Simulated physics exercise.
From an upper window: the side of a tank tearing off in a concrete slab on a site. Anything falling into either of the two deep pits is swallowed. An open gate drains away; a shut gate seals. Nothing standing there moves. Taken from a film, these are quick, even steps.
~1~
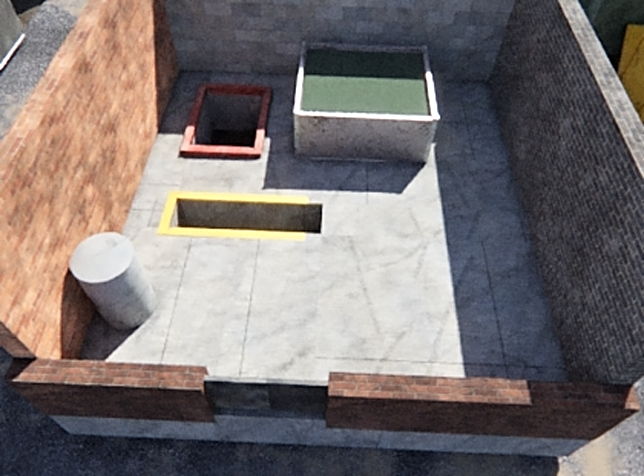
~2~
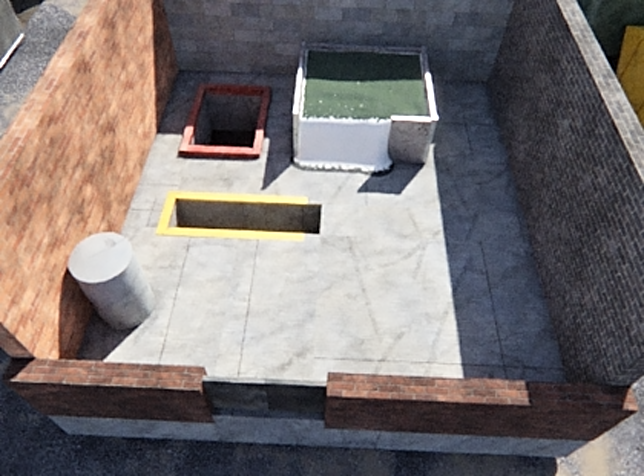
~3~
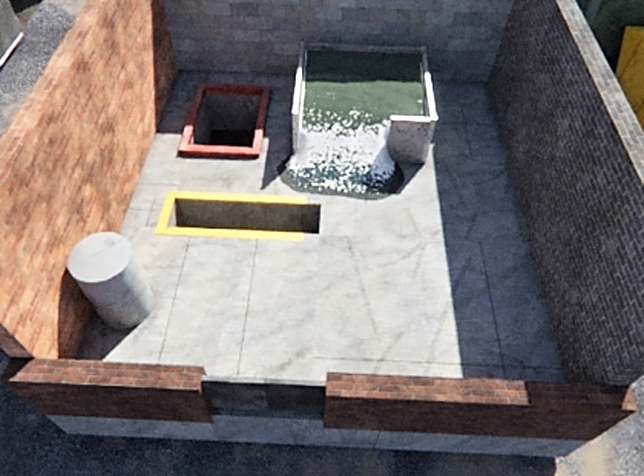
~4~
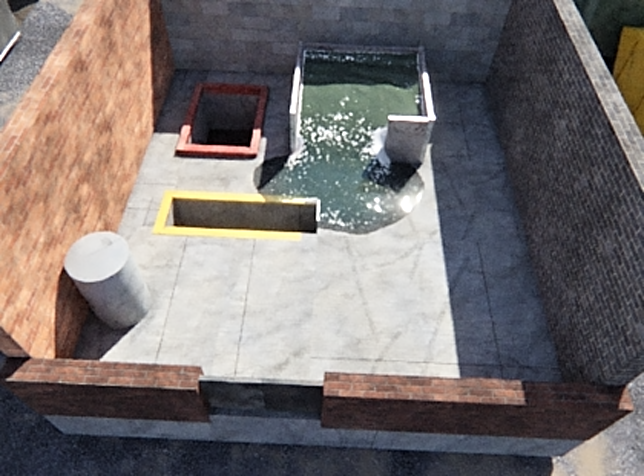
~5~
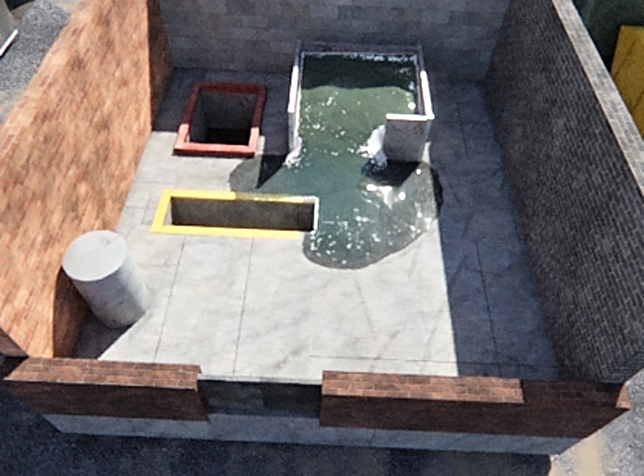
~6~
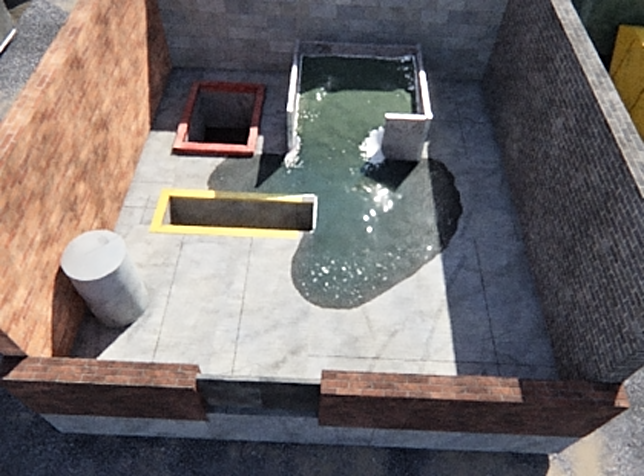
Walled concrete yard seen from above, a tank's front side breaking open and green water pouring out, spreading across the slab.
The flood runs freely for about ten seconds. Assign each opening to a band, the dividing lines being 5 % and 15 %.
The gate lands under 5 %; the yellow pit lands over 15 %; the red pit lands under 5 %.
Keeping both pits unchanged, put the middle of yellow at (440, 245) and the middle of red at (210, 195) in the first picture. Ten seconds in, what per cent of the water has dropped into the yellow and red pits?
My answer: Yellow gets 45 percent, red gets 6 percent.
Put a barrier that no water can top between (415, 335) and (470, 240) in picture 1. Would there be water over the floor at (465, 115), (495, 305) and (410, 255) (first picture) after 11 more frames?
Okay, the first comes out left untouched, the next left untouched, and the last soaked.
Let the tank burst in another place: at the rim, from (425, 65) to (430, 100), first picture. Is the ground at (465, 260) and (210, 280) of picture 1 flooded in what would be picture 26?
Going one by one: Sodden and then puddle-free.
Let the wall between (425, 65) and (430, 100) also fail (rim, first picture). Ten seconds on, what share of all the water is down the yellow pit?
That would be yellow at 20 percent.
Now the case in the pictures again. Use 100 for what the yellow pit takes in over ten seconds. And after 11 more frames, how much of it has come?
Result: 45 % of the ten-second total.
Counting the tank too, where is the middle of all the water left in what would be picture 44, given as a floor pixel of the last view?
That comes out near (342, 230).
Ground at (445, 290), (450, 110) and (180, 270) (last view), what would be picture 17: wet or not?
Points in order - 1: Inundated; 2: Unwetted; 3: Unwetted.
A moment on, water covers 40 % of the floor; the gate 0 %, the yellow pit 14 %, the red pit 0 %.
Next, water covers 45 % of the floor; the gate 0 %, the yellow pit 24 %, the red pit 0 %.
Then, water covers 50 % of the floor; the gate 0 %, the yellow pit 32 %, the red pit 0 %.
Later, water covers 75 % of the floor; the gate 0 %, the yellow pit 41 %, the red pit 0 %.
In the end, water covers 90 % of the floor; the gate 0 %, the yellow pit 53 %, the red pit 0 %.
